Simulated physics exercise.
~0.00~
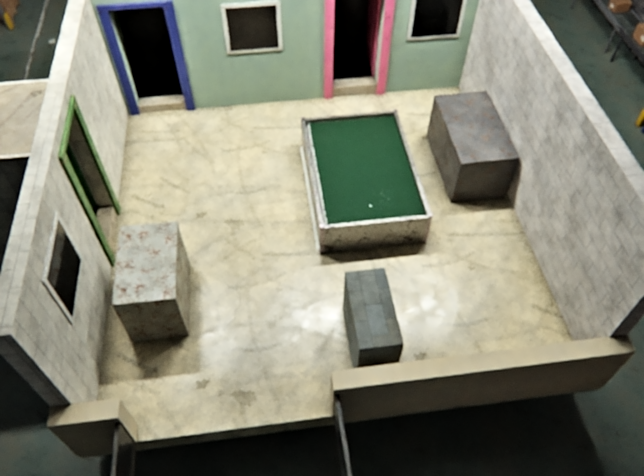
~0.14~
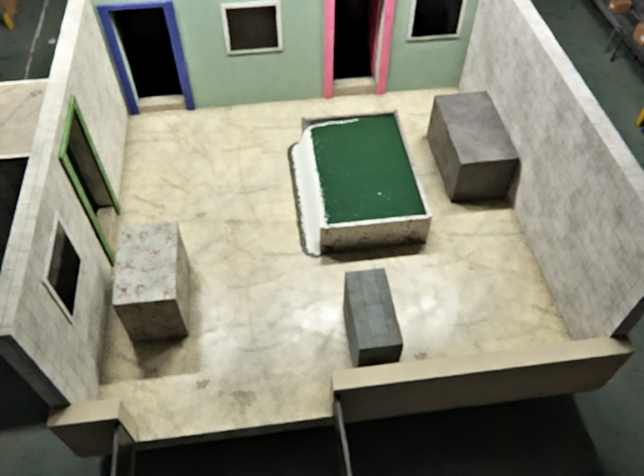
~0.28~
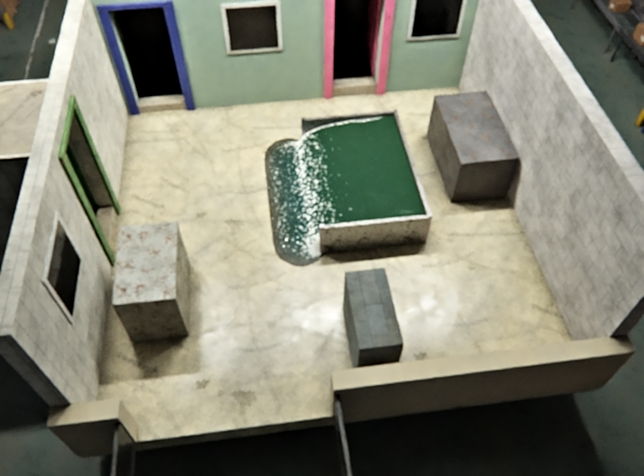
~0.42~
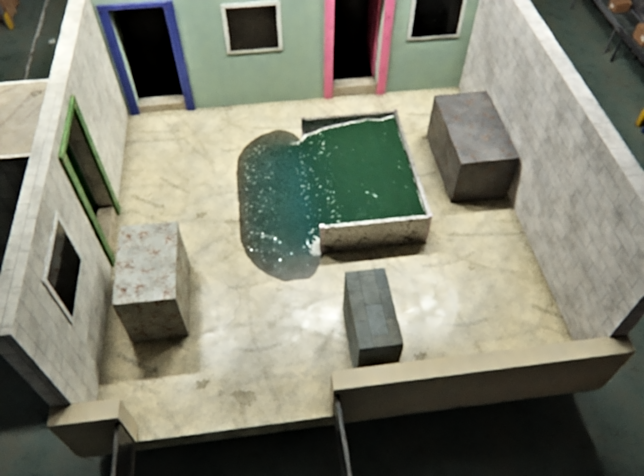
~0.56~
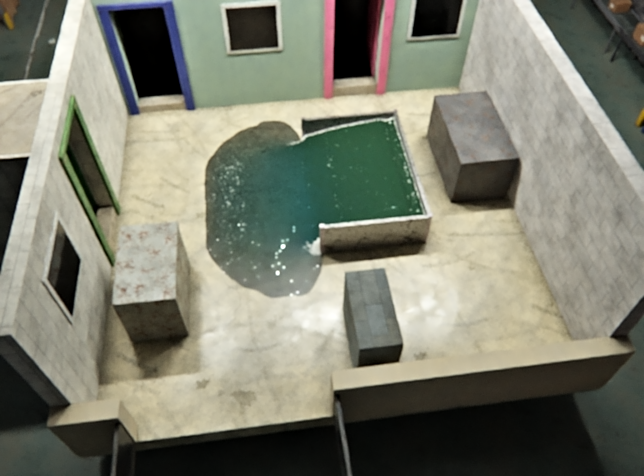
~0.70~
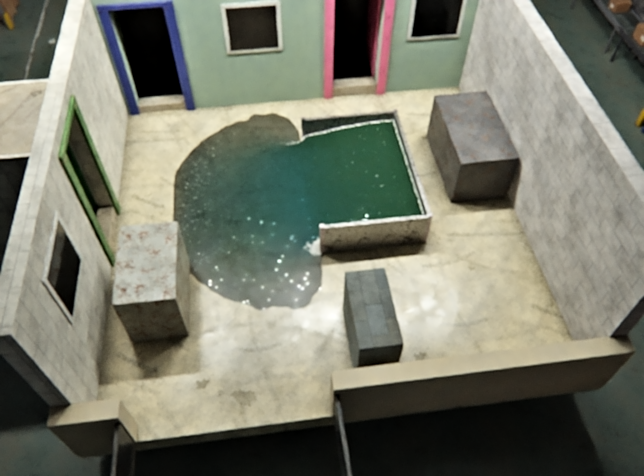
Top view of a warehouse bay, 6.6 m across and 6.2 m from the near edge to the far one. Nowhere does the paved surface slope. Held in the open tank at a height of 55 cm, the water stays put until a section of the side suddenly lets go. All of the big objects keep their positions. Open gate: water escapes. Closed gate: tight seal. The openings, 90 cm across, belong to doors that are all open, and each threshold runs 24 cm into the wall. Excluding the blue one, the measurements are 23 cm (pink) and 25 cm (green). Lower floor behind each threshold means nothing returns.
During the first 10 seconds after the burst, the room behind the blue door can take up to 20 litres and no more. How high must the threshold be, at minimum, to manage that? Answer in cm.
At least 20 cm.
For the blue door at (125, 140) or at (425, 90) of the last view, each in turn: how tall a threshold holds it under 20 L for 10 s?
About 18 cm for the first and 9.5 cm for the second.
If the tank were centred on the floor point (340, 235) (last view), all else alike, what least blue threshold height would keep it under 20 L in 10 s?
22 cm, give or take.
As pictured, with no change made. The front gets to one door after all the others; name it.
Last: Pink.
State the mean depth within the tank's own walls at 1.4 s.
Around 24 cm deep on average.
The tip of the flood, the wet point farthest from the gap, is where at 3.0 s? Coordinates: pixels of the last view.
Lab note: Front tip approx. at (95, 428).
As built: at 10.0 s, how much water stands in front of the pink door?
About 7.5 centimetres.
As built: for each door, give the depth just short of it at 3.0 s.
Before pink it's 0 cm, before green 22 cm, before blue 25 cm.
After 1.4 s water covers 40 % of the floor, deepest (32 cm) near (119, 207); it has not reached the blue door.
After 3.0 s water covers 50 % of the floor, deepest (30 cm) near (129, 116); 25 cm at the blue door, 17 litres in over its 17 cm threshold.
After 10.0 s water covers 80 % of the floor, deepest (12 cm) near (456, 113); 4 cm at the blue door, 40 litres in over its 17 cm threshold.
At the blue door as built, the water arrived by 1.6 s and peaked near 26 cm at 2.8 s.
Run again over the same 10 s with other heights there, 47 litres in over 16 cm, 14 litres over 22 cm. The limit of 20 litres is kept from about 20 cm up.
